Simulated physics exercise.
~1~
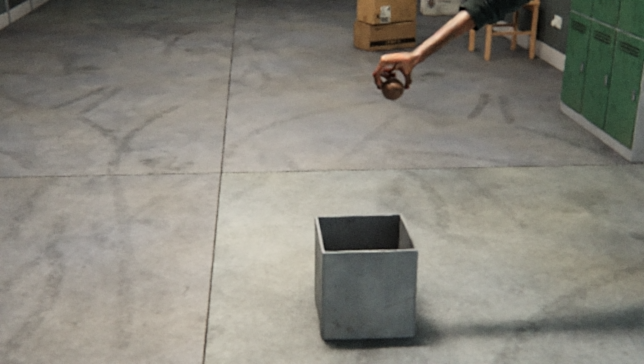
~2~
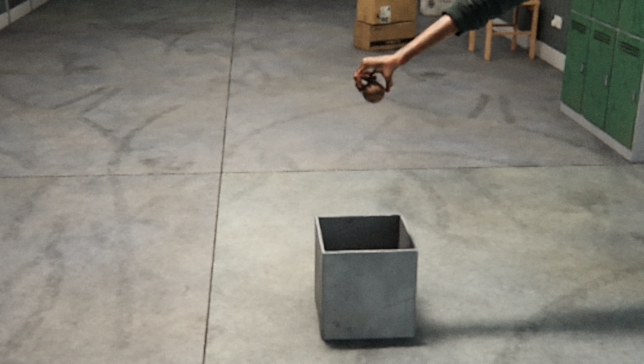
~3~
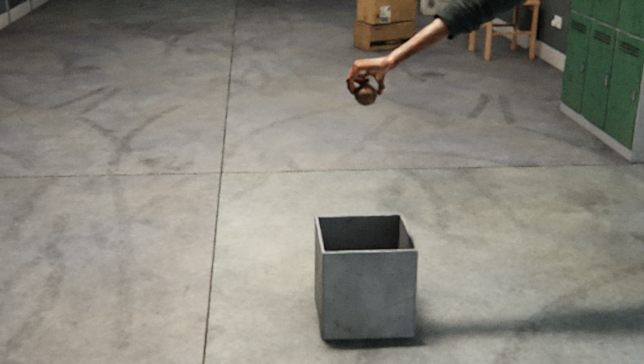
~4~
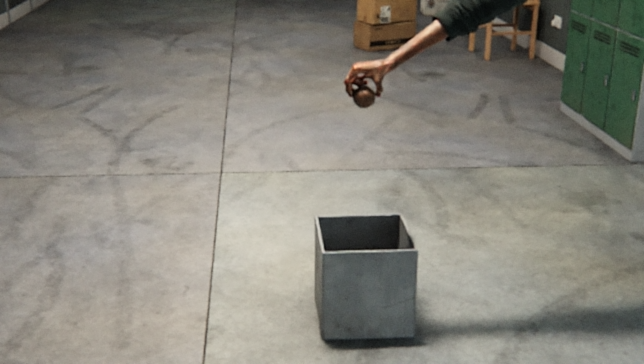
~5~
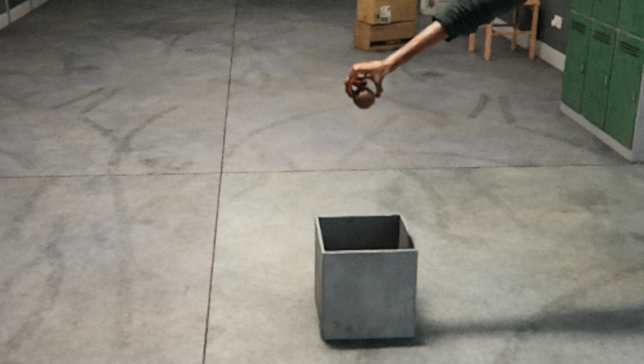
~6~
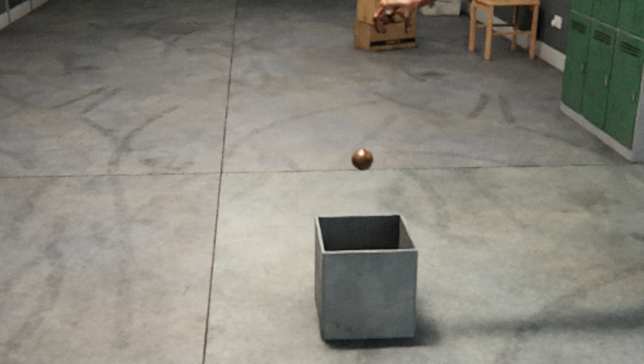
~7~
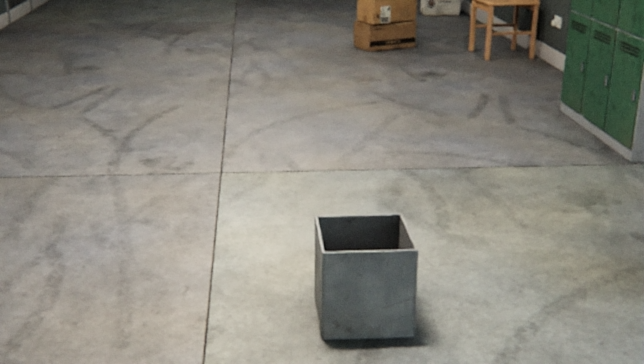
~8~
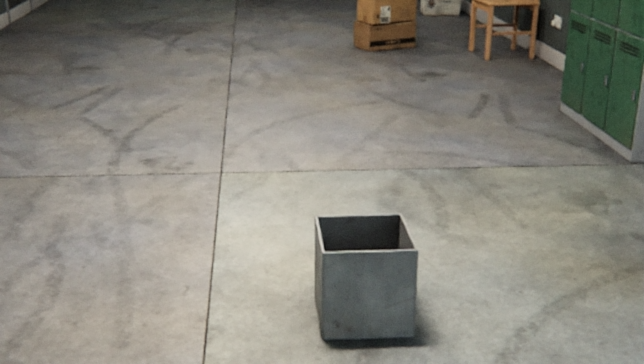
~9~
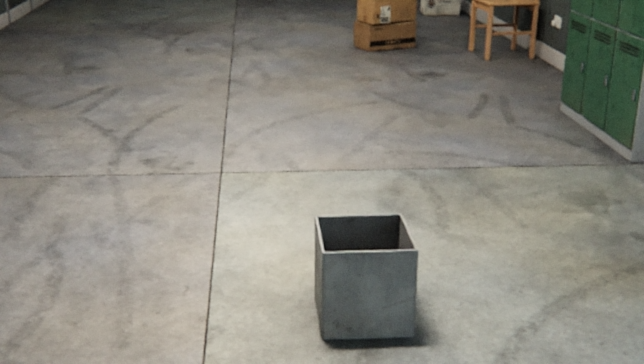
In the video, a hand holds a small round brown object above an open gray box on a concrete floor, moves it left, then pauses. The hand lets go and withdraws as the object falls into the box, which stays still with the object out of sight.
